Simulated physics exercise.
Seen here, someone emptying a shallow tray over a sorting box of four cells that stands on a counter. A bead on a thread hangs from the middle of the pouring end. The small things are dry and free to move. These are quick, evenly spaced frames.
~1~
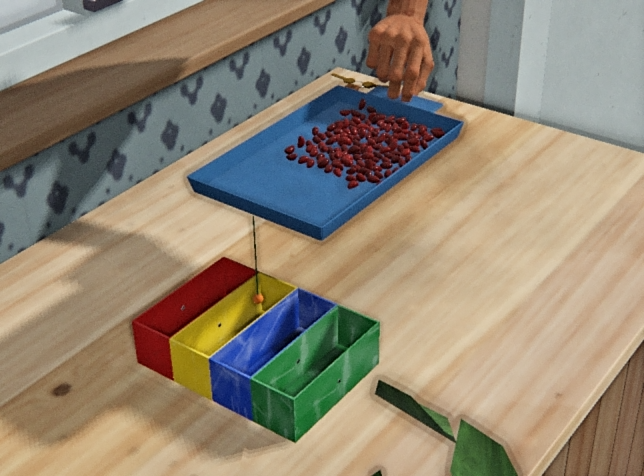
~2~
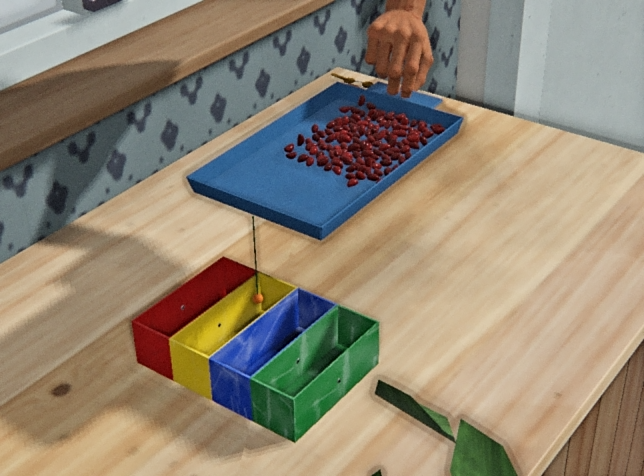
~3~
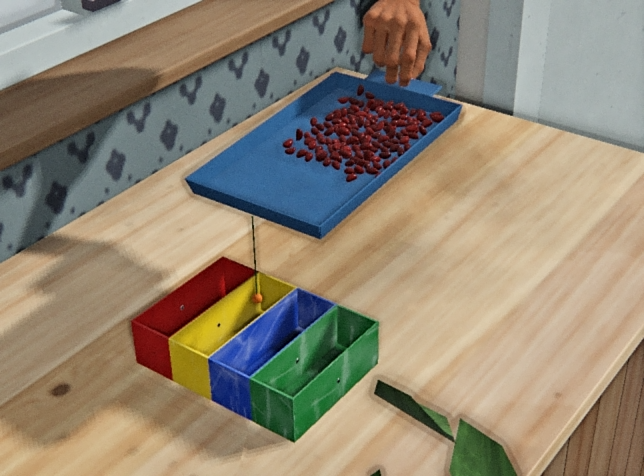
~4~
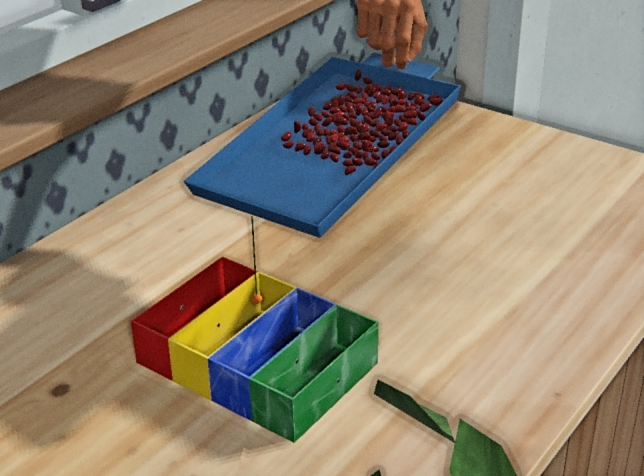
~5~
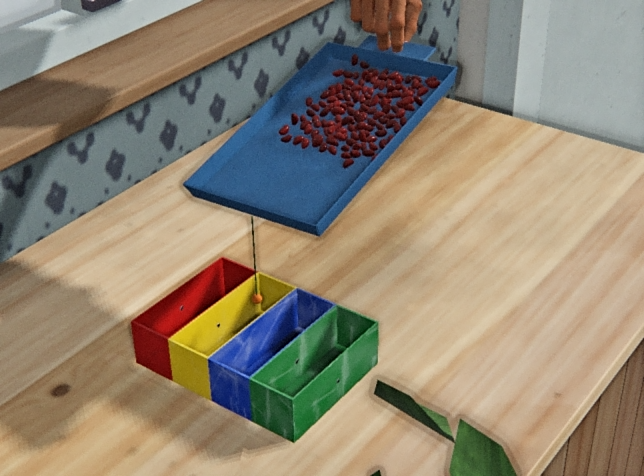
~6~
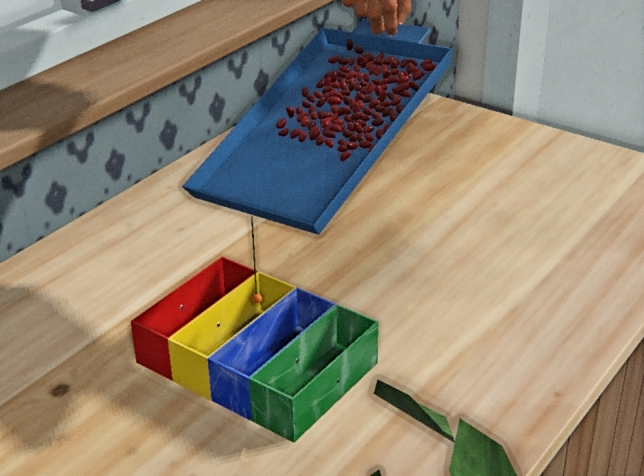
To begin with, a hand holds a shallow blue tray of dark red beans nearly level above a box with red, yellow, blue and green cells, a bead hanging on a thread. The hand then raises the far end, tilting the tray gradually toward its left front corner, while the beans stay bunched near the hand.
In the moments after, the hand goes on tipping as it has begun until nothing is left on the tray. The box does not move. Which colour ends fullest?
Most goes to the red cell.
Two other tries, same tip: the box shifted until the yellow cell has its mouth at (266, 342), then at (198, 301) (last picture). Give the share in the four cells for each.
The first gives 40 %, the second 100 %.
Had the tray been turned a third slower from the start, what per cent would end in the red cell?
Some 50 per cent.
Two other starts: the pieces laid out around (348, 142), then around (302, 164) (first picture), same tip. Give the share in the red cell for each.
First some 60, then 40 per cent.
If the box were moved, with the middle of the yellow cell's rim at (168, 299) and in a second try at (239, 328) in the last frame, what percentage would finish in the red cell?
Roughly 0 per cent, and 40 per cent.
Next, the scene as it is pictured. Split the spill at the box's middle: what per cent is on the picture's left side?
Close to 100 per cent.
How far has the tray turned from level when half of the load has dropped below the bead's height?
Near 90 degrees.
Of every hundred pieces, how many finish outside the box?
Roughly 10 in a hundred.
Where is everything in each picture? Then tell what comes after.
Corners of the pouring end near (193, 176) and (321, 224), level; middle of the load near (370, 145), kidney beans; bead on its thread near (258, 299); red cell near (153, 347); yellow cell near (191, 365); blue cell near (231, 385); green cell near (273, 406), in the first picture.
Corners of the pouring end near (193, 176) and (321, 224), level; middle of the load near (370, 142), in the second picture.
Corners of the pouring end near (191, 178) and (319, 223), tipped barely, lowest at the left corner; middle of the load near (369, 134), in the third picture.
Corners of the pouring end near (190, 180) and (317, 222), tipped a little, lowest at the left corner; middle of the load near (367, 122), in the fourth picture.
Corners of the pouring end near (189, 182) and (315, 222), tipped clearly, lowest at the left corner; middle of the load near (364, 110), in the fifth picture.
Corners of the pouring end near (188, 184) and (313, 221), tipped clearly, lowest at the left corner; middle of the load near (361, 98); red cell near (152, 346); yellow cell near (190, 365); blue cell near (230, 385); green cell near (272, 406), in the sixth picture.
Shortly afterwards, tray tipped steeply; the bulk on the tray; a little falling or outside the box.
Next, tray tipped past a quarter turn; near a quarter on the tray; near a quarter in the red cell; near a quarter in the yellow cell; only a few in the blue cell; only a few in the green cell; near a quarter falling or outside the box.
Some moments later, tray tipped past a quarter turn; near half in the red cell; near a third in the yellow cell; a little in the blue cell; only a few in the green cell; a little falling or outside the box.
In the end, tray tipped past a quarter turn; near half in the red cell; near a third in the yellow cell; a little in the blue cell; only a few in the green cell; a little outside the box.
